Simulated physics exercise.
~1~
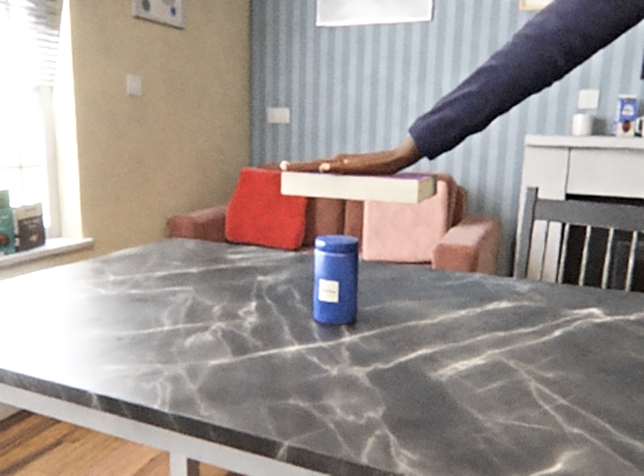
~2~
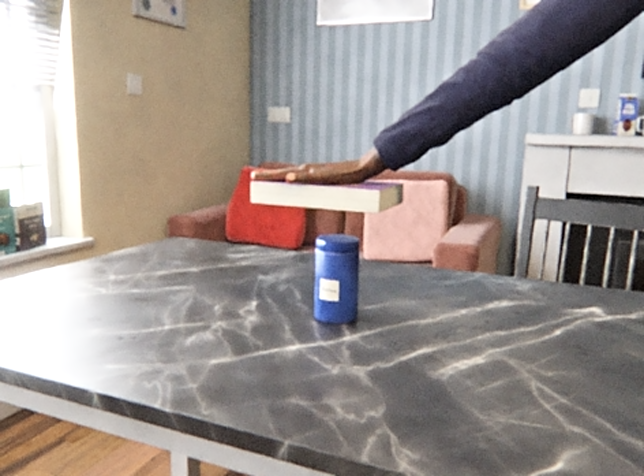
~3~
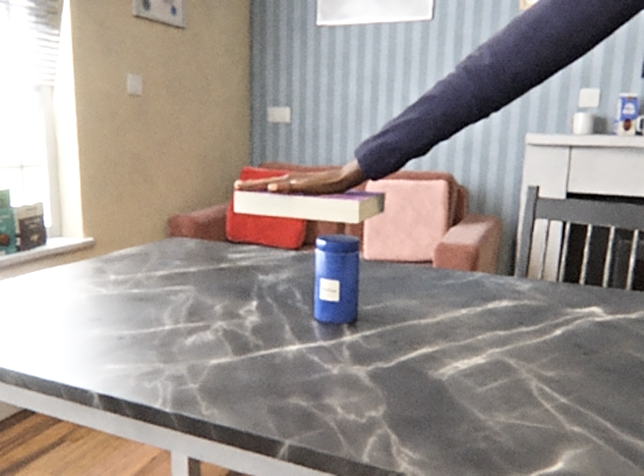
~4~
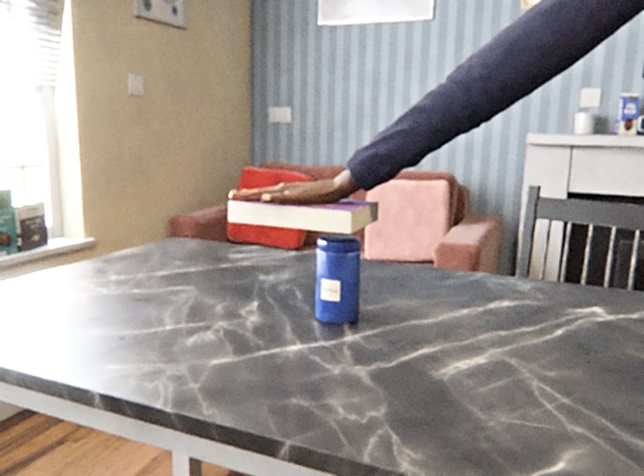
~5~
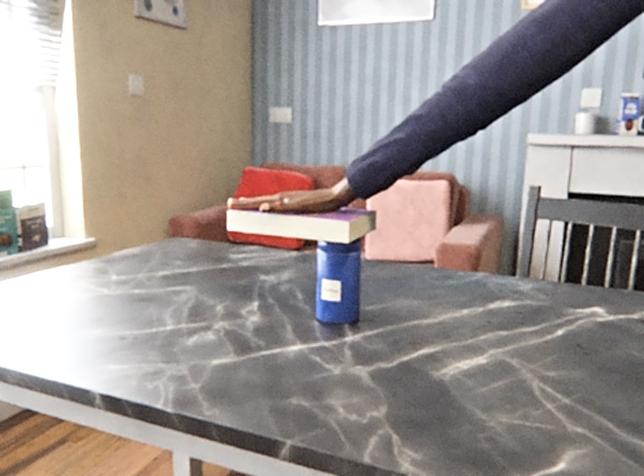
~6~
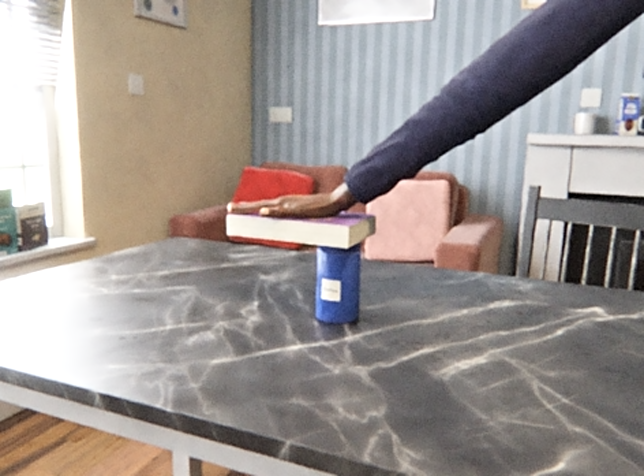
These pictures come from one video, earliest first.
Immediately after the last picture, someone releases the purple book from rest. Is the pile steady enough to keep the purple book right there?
No, the pile comes apart.
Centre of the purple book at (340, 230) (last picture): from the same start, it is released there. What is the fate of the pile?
The pile then stays upright.
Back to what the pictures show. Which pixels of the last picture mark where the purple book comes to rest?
Near (302, 252).
Then, 0.30 s past the last view, purple book now fallen.
Then, 0.60 s past the last view, nothing new.
Finally, fallen, purple book; blue jar still in place. Final places as the last picture's camera would see them, purple book near (302, 252). The pile gives way.
